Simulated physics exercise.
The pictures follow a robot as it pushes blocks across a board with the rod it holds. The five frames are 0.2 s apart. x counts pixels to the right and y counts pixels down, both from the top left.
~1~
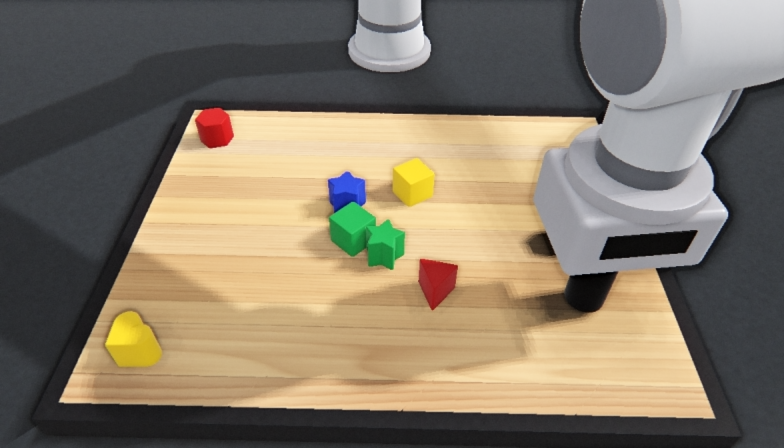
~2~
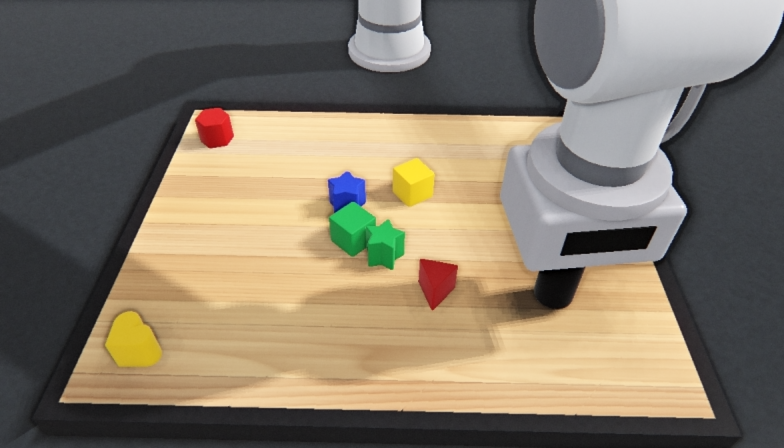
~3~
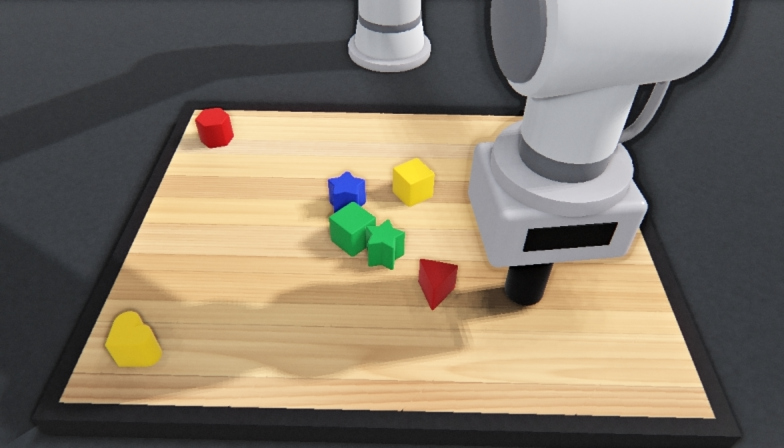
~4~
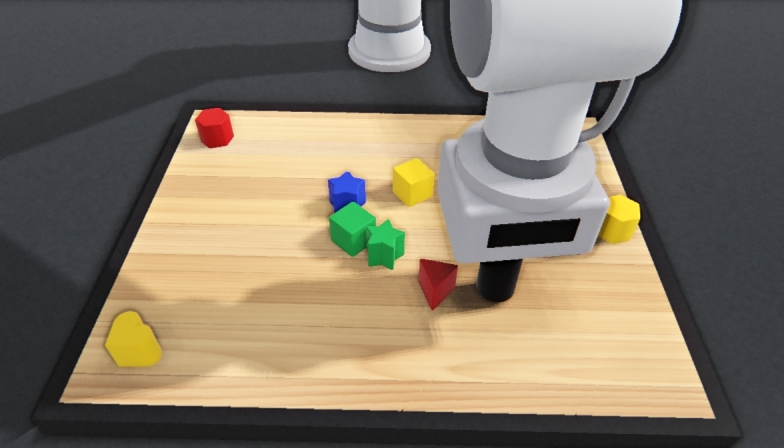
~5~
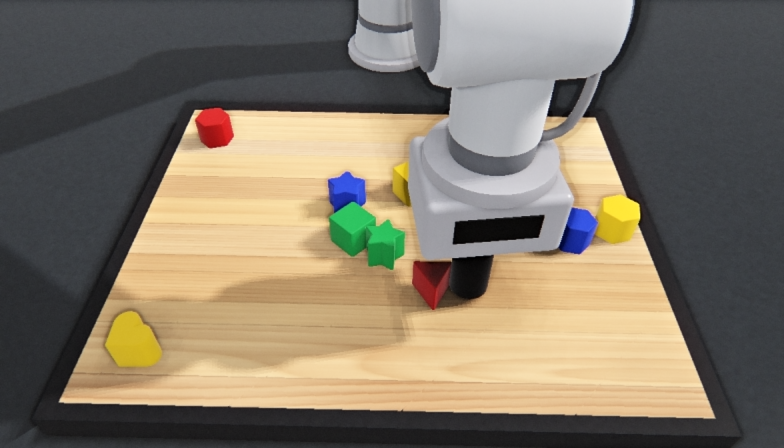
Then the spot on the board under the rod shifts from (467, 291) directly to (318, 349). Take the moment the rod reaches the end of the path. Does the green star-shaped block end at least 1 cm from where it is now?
Short answer: No.
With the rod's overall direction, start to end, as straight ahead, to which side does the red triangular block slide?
Well, taking the path from its start to its end as straight ahead, the red triangular block moves to the right.
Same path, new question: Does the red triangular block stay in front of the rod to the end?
Short answer: No.
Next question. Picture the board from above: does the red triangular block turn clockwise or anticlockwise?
The block turns clockwise.
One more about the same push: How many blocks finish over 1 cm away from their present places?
A single block is moved.
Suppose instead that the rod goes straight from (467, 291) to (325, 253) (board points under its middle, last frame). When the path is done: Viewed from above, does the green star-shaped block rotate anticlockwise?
Final answer: No.
On the path given first. One third of the way, rod at (421, 303); red triangular block at (399, 268), turned 15° clockwise.
Two thirds of the way, rod at (370, 322); red triangular block at (395, 267), turned 30° clockwise.
At the end, rod at (317, 342); green star-shaped block in place; red triangular block at (395, 267), turned 30° clockwise.
